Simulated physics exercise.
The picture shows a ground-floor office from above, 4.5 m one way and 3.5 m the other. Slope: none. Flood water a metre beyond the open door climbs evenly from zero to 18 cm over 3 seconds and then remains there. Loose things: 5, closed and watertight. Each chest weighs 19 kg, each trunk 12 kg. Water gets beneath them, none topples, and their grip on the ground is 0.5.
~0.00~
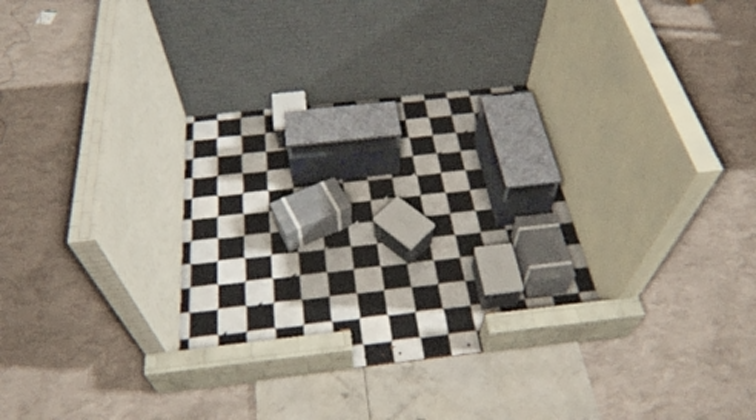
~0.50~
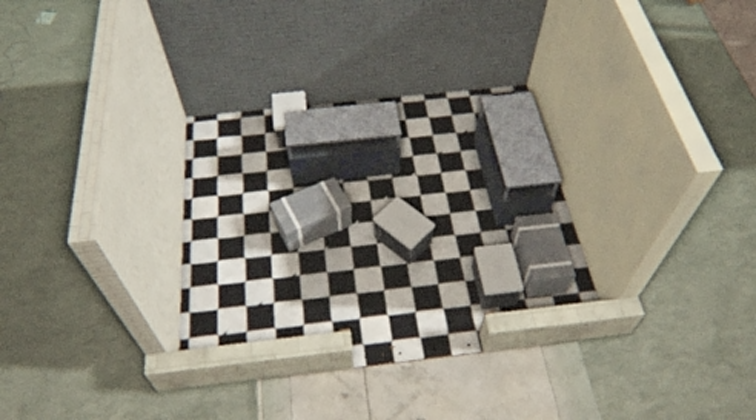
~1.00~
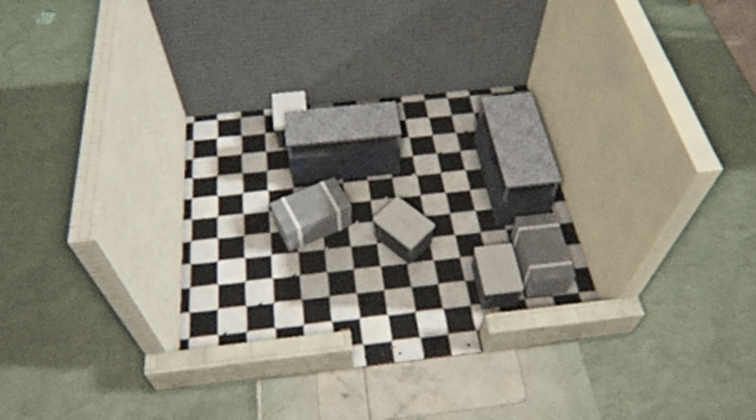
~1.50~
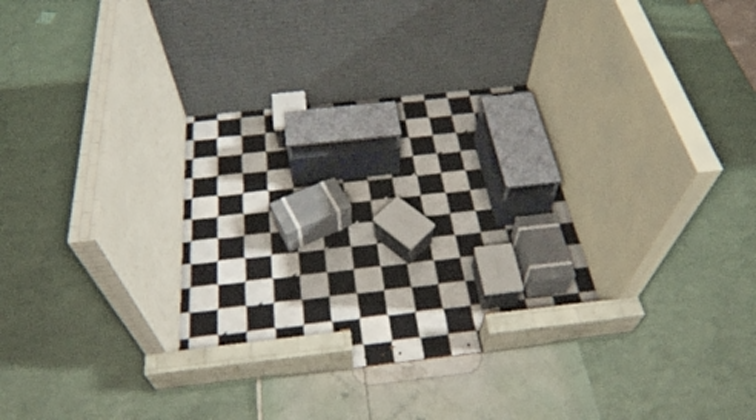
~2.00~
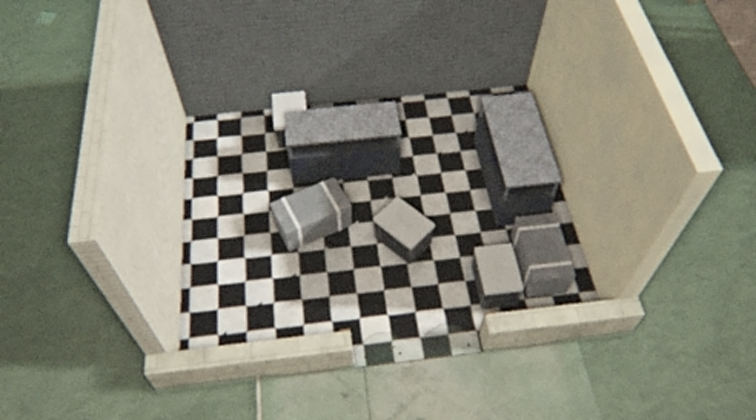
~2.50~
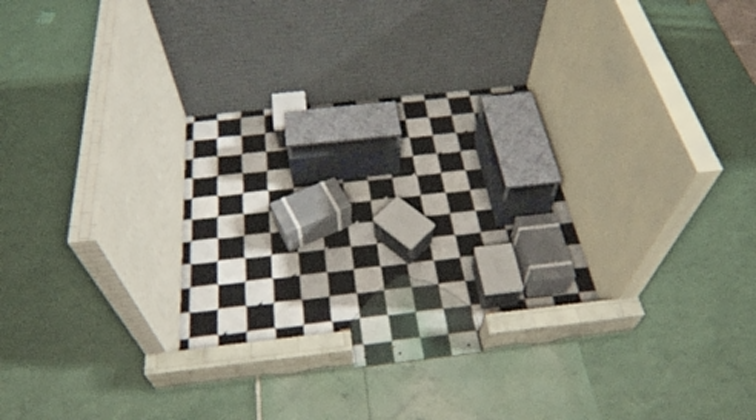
Around a checkered-floor office, greenish water covers the ground, then creeps in through the front gap.
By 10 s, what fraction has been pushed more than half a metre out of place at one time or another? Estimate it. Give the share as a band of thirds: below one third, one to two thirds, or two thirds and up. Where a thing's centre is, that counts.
The share is one to two thirds.
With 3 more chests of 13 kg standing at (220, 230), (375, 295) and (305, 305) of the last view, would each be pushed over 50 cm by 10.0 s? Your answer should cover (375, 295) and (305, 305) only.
Note: Item 1 above threshold; item 2 below threshold.
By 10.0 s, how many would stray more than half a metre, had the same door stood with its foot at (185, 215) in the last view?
So the tally would be 2.
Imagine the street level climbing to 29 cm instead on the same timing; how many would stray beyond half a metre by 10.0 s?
It would come to 4 of them.
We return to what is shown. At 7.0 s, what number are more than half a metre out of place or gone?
Answer: 2.
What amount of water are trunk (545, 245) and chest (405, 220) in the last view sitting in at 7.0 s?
Depth approx. 2 cm / 5 cm.
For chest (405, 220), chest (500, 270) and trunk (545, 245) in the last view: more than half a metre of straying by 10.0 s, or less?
One by one: Above; below; below.
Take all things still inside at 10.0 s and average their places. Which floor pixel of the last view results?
(391, 189).
After 3.5 s 0 of 5 are over 50 cm from their spots; 0 afloat.
After 4.5 s 0 of 5 are over 50 cm from their spots; 0 afloat.
After 7.0 s 2 of 5 are over 50 cm from their spots; 1 afloat.
After 10.0 s 2 of 5 are over 50 cm from their spots, and 2 have been at some point; 4 afloat.
